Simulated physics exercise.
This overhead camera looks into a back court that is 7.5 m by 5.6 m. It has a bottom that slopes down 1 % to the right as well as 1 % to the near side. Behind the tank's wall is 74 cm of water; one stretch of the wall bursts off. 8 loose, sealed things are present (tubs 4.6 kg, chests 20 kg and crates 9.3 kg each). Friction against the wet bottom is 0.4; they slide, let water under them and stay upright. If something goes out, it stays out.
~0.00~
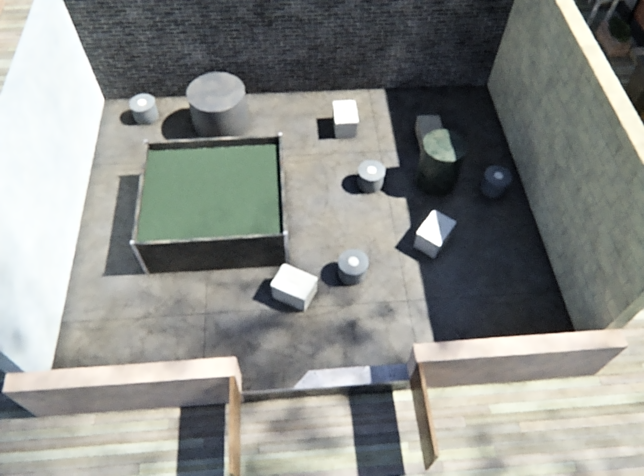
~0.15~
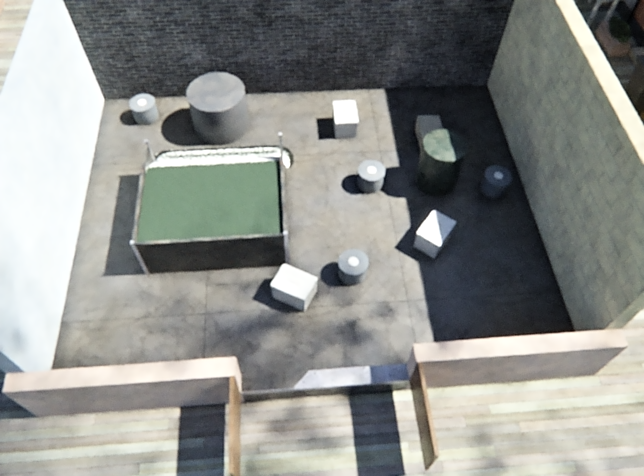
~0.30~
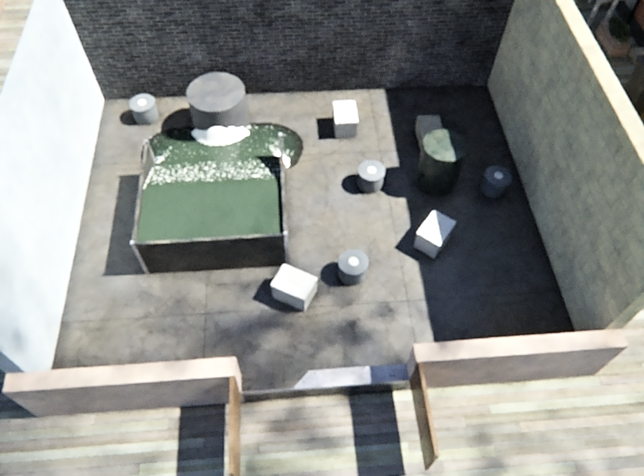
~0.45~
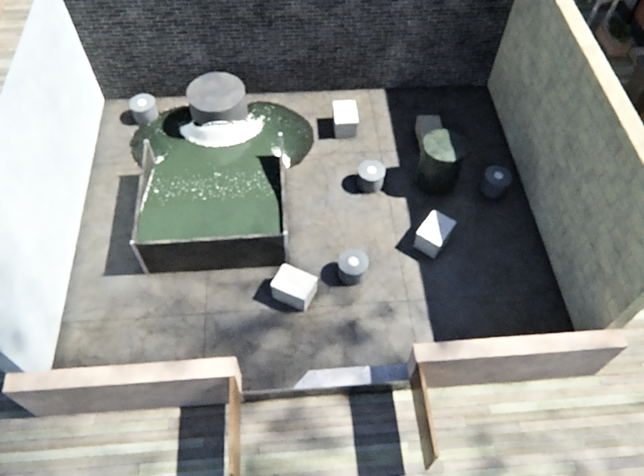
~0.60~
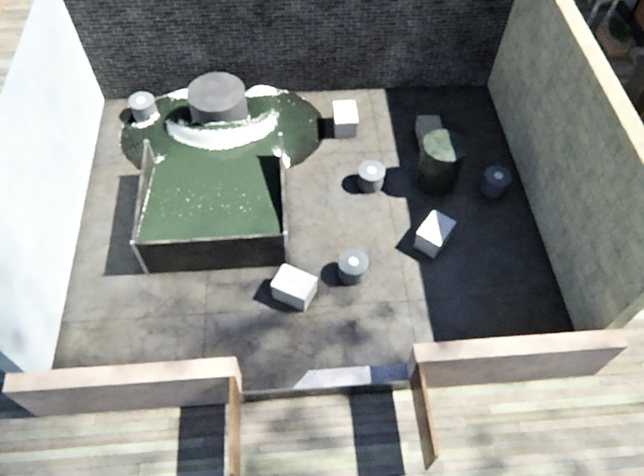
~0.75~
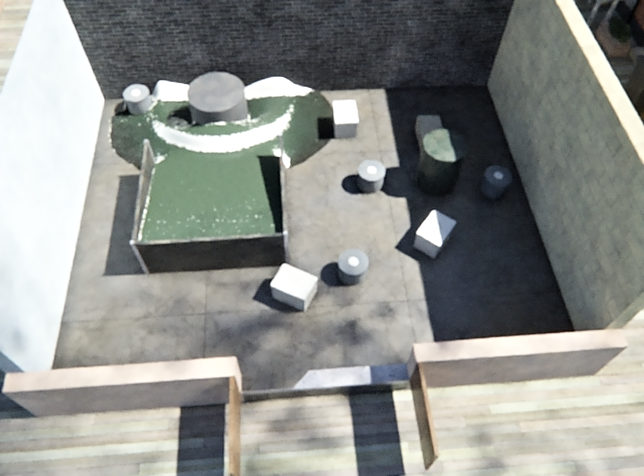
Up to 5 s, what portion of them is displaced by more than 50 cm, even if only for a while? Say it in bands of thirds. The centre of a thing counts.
Looks like the portion will come out in the mid band.
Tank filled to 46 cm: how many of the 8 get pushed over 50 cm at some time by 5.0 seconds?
Then 4 of them.
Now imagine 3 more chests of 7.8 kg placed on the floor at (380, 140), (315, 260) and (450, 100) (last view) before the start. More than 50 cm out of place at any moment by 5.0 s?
Going through them in turn, I'd say beyond, not that far and beyond.
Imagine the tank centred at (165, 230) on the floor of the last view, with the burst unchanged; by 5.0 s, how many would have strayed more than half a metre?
Count: 5.
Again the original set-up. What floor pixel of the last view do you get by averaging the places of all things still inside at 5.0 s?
I'd say about (374, 270) in the last view.
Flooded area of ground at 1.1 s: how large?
That flooded area is roughly 11.0 m2.
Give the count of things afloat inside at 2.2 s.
Of them, 1.
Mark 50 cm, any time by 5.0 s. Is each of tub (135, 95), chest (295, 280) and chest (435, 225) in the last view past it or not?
In turn: Past it, under, short of it.
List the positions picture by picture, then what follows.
In the first frame, a tub at (142, 102), on the bottom; a tub at (498, 176) rests on the ground; water covers 4.0 m2; 0 of 8 have shifted.
In the second frame, a tub at (142, 102) rests on the ground; a tub at (498, 176), on the bottom; water covers 5.3 m2; 0 of 8 have shifted.
In the third frame, a tub at (142, 102) rests on the ground; a tub at (498, 176), on the bottom; water covers 6.5 m2; 0 of 8 have shifted.
In the fourth frame, a tub at (142, 102), on the bottom; a tub at (498, 176) rests on the ground; 7.9 m2 under water; 0 of 8 have shifted.
In the fifth frame, a tub at (141, 100), on the bottom, 6 cm from its start; a tub at (498, 176) rests on the ground; water covers 9.1 m2; 1 of 8 have shifted.
In the sixth frame, a tub at (136, 93) rests on the ground, 27 cm from its start; a tub at (498, 176), on the bottom; 10.0 m2 under water; 1 of 8 have shifted.
After 1.1 s 1 of 8 are over 50 cm from their spots; 1 afloat.
After 2.2 s 2 of 8 are over 50 cm from their spots; 1 afloat.
After 3.5 s 4 of 8 are over 50 cm from their spots; 3 afloat.
After 5.0 s 5 of 8 are over 50 cm from their spots, and 5 have been at some point; 2 afloat.
